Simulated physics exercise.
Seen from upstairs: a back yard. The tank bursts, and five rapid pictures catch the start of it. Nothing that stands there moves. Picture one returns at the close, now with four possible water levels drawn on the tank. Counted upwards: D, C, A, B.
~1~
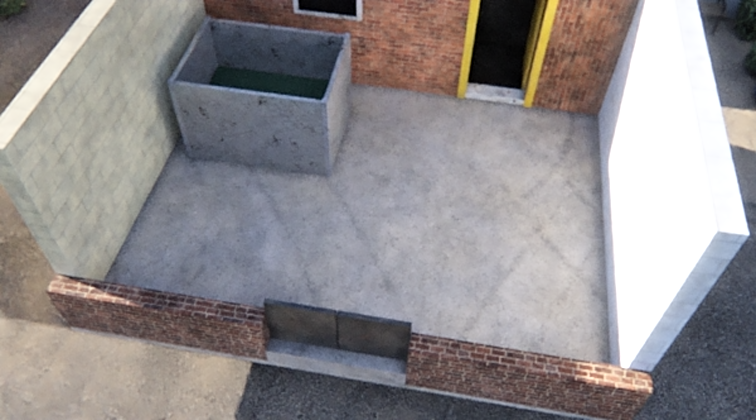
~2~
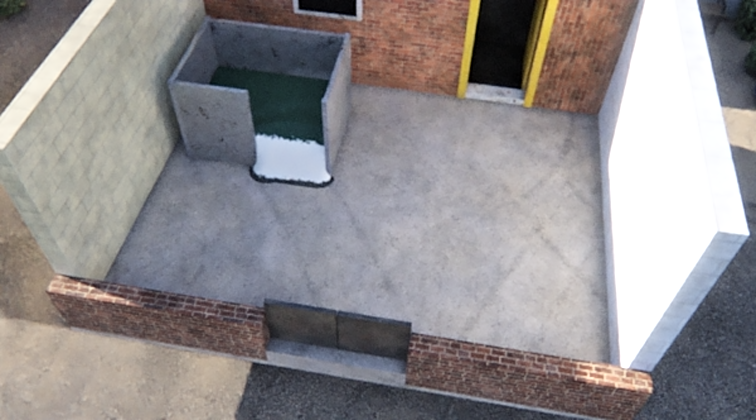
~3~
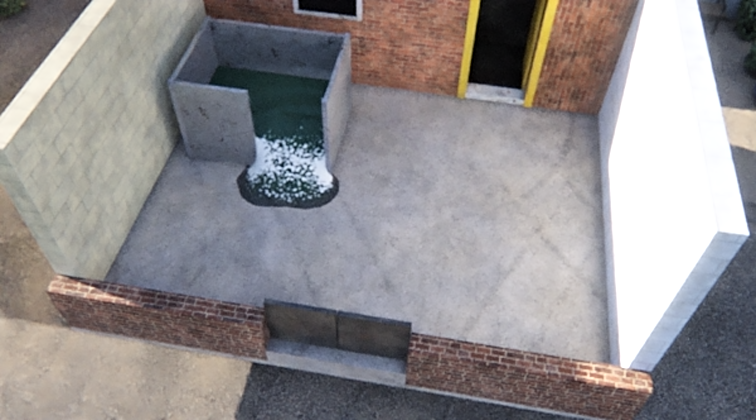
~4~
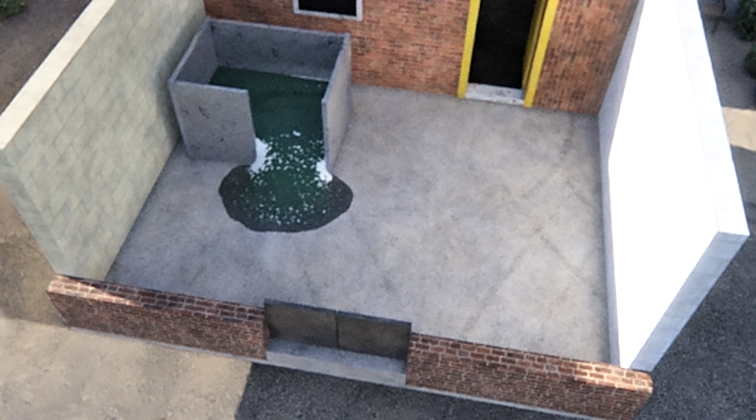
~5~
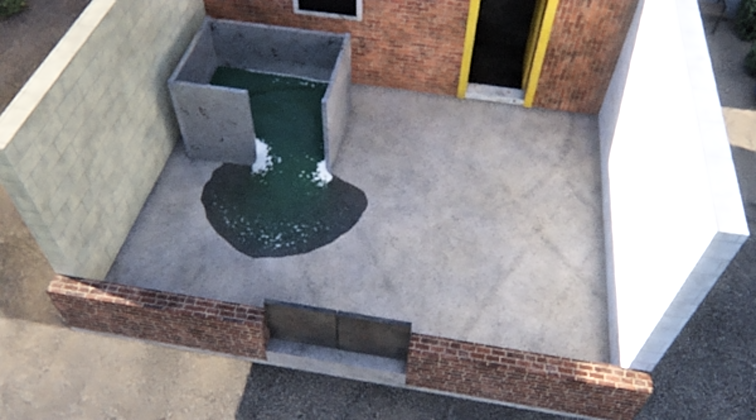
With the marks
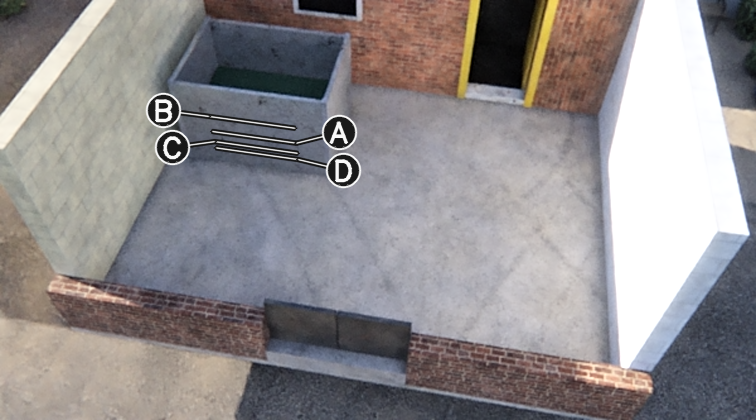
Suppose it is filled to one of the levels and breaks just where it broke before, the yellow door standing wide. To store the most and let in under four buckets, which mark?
B is the one.
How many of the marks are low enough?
All of them.
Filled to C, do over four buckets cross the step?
No, not at all.
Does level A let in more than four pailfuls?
No, not at all.
In white, A at (254, 137); B at (251, 122); C at (255, 147); D at (256, 153); from the bottom up D, C, A, B.
If A is chosen, nothing gets over.
If B is chosen, a splash gets over, under a bucket.
If C is chosen, nothing gets over.
If D is chosen, nothing gets over.
